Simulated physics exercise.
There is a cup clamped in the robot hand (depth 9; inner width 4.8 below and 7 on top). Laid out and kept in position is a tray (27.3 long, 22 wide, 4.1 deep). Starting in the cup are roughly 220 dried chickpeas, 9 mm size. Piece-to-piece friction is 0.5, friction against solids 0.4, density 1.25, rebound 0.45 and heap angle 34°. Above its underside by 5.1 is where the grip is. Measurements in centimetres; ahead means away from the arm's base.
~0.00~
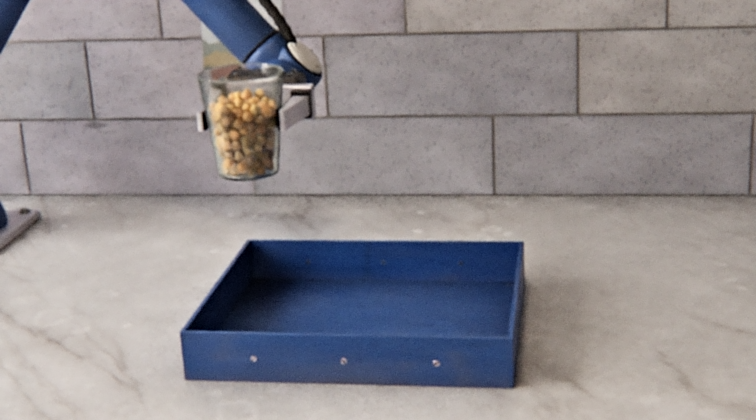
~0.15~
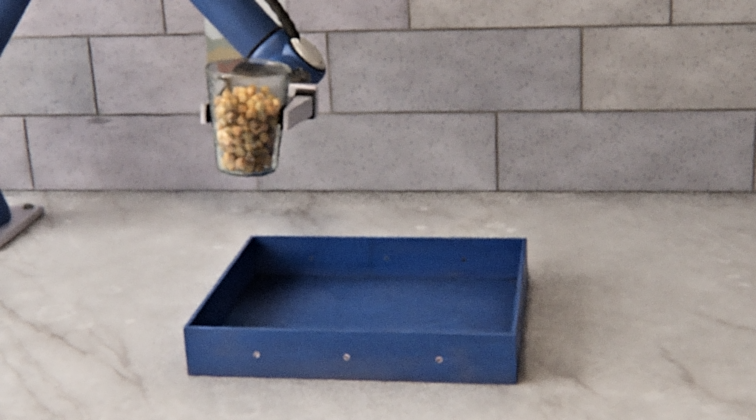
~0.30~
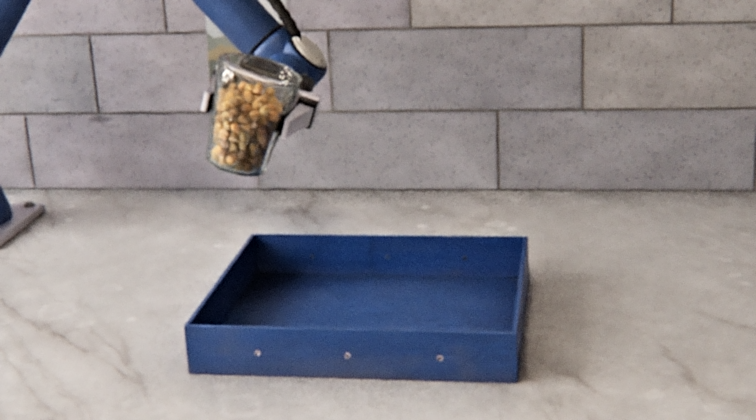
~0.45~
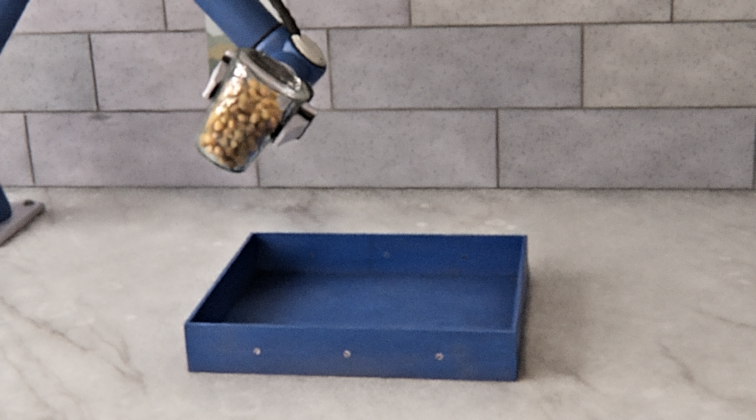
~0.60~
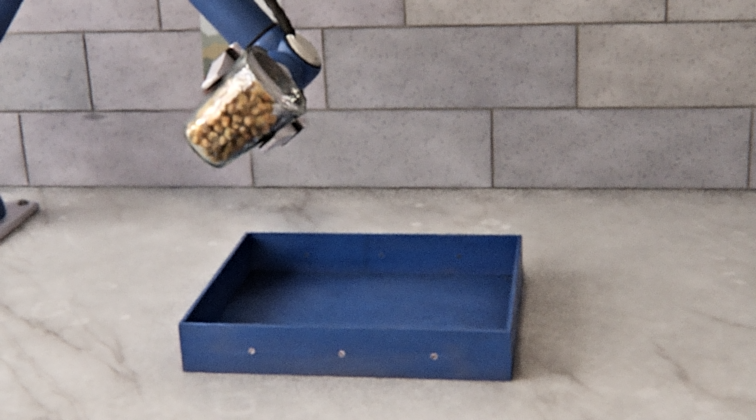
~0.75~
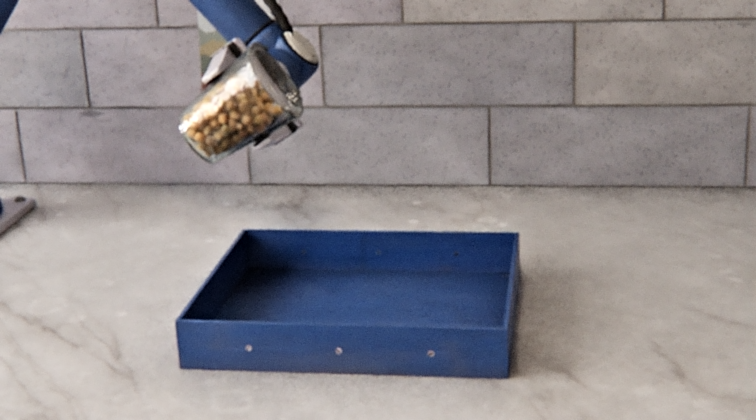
A clear cup of dried chickpeas, clamped in a blue robot arm's gripper, hangs upright above and to the left of an empty blue tray on a marble-look counter. The arm then steadily tilts it, its mouth leaning right and its base swinging left, until it is steeply slanted with the chickpeas still inside.
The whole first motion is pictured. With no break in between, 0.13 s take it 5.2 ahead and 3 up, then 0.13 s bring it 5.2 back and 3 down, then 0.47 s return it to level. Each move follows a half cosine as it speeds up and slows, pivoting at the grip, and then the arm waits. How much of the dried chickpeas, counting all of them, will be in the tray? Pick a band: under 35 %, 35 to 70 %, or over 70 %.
35 to 70 %.
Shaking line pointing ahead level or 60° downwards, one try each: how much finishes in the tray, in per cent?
About 25 and 0 per cent.
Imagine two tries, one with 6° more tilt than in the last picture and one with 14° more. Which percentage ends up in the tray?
They would come to near 60 and 80 per cent.
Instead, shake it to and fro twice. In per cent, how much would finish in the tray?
Then roughly 65 percent.
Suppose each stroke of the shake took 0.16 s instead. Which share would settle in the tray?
That gives about 20 percent.
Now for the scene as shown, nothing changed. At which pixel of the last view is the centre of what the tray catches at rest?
Middle point: About (398, 310).
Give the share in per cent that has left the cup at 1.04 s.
Share gone: Around 45 %.
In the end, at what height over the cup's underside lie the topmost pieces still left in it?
The top sits some 6.0 cm up.
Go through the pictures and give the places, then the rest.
The first frame shows cup middle at (245, 125), level; upper third of the load around (245, 111), from x 215 to 275, top at y 95; 217 in the cup.
The second frame shows cup middle at (248, 121), tilted 5° forward; upper third of the load around (246, 107), from x 220 to 280, top at y 95.
The third frame shows cup middle at (247, 119), tilted 19° forward; upper third of the load around (244, 106), from x 215 to 280, top at y 90.
The fourth frame shows cup middle at (245, 116), tilted 37° forward; upper third of the load around (241, 103), from x 205 to 280, top at y 85.
The fifth frame shows cup middle at (238, 115), tilted 51° forward; upper third of the load around (234, 101), from x 190 to 270, top at y 85.
The sixth frame shows cup middle at (235, 111), tilted 56° forward; upper third of the load around (232, 99), from x 190 to 275, top at y 80; 217 in the cup.
By 1.04 s, tilted 55° forward, highest piece 21 above the table; 117 in the cup, 100 in flight or on a rim.
By 1.33 s, tilted 12° forward, highest piece 23 above the table; 114 in the cup, 100 in the tray, 2 on the table or floor, 1 in flight or on a rim.
By 1.68 s, level, highest piece 22 above the table; 114 in the cup, 100 in the tray, 3 on the table or floor.
By 2.73 s, level, highest piece 22 above the table; 114 in the cup, 100 in the tray, 3 on the table or floor.
Final count, 114 in the cup, 100 in the tray, 3 on the table or floor. That is 46 % in the tray.
